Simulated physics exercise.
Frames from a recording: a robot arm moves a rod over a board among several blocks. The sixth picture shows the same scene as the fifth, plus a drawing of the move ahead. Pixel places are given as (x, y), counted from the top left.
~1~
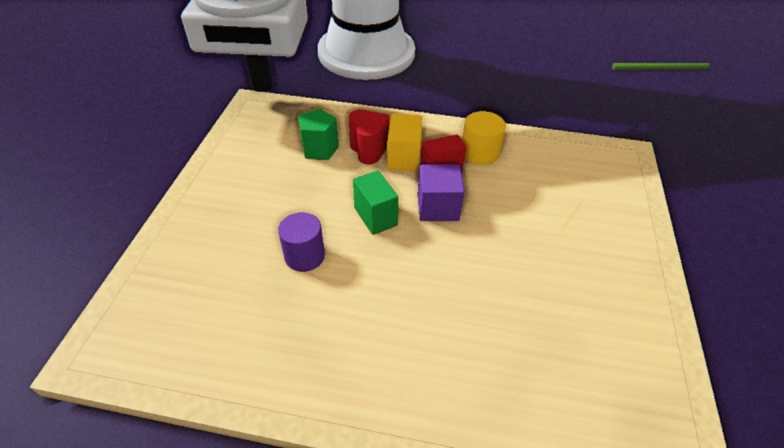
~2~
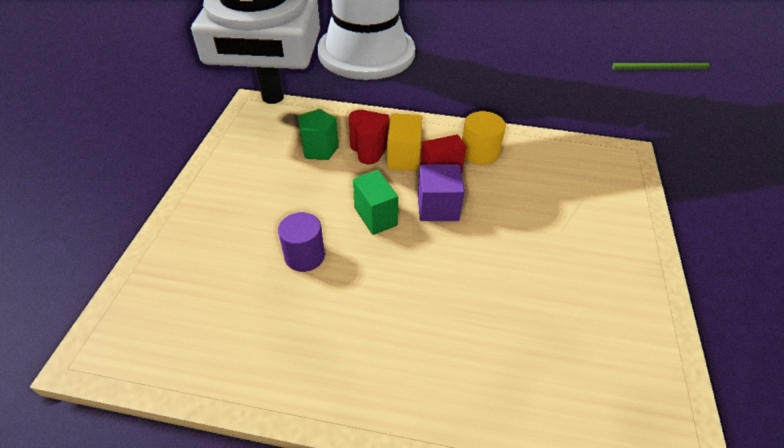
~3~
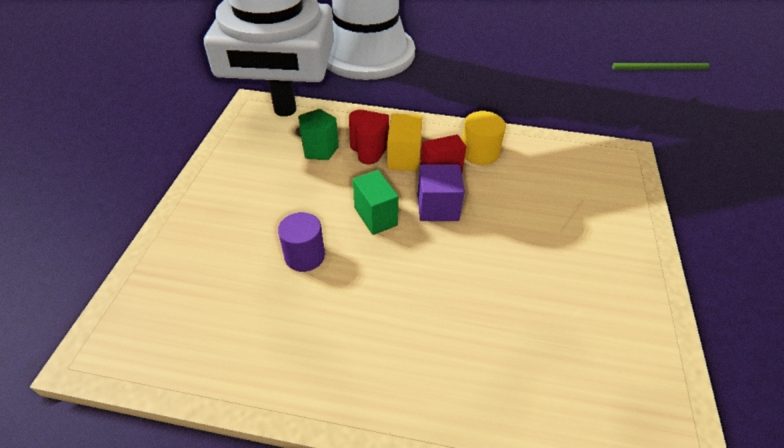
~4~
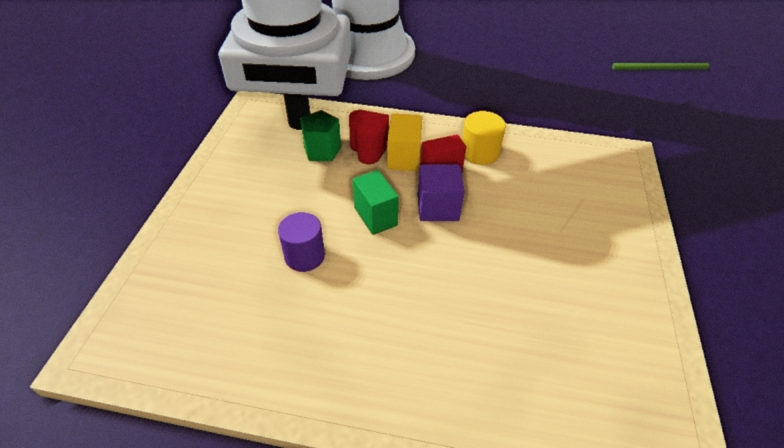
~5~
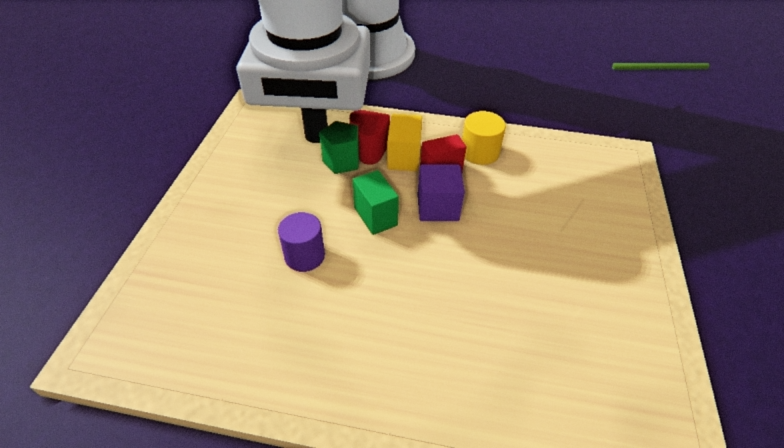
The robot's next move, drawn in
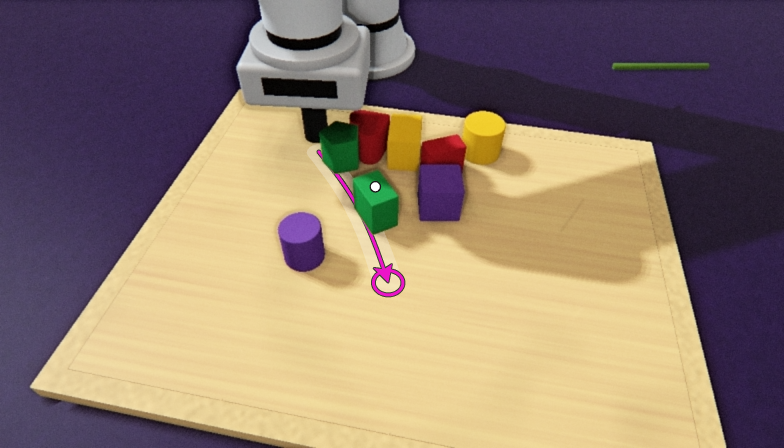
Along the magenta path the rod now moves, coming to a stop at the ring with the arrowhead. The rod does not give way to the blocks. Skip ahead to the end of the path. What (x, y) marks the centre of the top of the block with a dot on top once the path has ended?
I expect it at (418, 220).
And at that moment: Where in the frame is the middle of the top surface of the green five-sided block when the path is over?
I'd expect the centre of its top face to be at (372, 148).
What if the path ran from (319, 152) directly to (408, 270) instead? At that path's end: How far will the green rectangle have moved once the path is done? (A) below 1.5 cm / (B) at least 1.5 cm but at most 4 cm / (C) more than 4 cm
Correct choice: C.
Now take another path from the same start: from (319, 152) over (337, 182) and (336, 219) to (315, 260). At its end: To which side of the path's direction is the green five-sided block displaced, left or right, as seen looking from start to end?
Its shift is leftward.
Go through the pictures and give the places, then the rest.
In the first frame, lower end of the rod at (263, 87), tops of blocks, green five-sided block at (316, 120), red heart at (368, 121), green rectangle at (375, 187), yellow rectangle at (406, 127).
In the second frame, rod at (273, 98), blocks as before.
In the third frame, rod at (285, 111), blocks as before.
In the fourth frame, rod at (300, 123), green five-sided block at (319, 121).
In the fifth frame, rod at (317, 136), green five-sided block at (340, 132), red heart at (369, 121), green rectangle at (375, 187), yellow rectangle at (406, 127).
The drawn path runs from (319, 152) over (358, 207) to (388, 282); the dot is on the green rectangle.
On the path given first. One third of the way, rod at (345, 172); green five-sided block at (372, 148), turned 70° anticlockwise; red heart at (375, 123), turned 30° anticlockwise; yellow rectangle at (411, 126).
Two thirds of the way, rod at (369, 215); green five-sided block at (372, 148), turned 70° anticlockwise; red heart at (375, 123), turned 30° anticlockwise; green rectangle at (405, 210), turned 45° anticlockwise; yellow rectangle at (411, 126).
At the end, rod at (389, 268); green five-sided block at (372, 148), turned 70° anticlockwise; red heart at (375, 123), turned 30° anticlockwise; green rectangle at (418, 220), turned 85° anticlockwise; yellow rectangle at (411, 126).
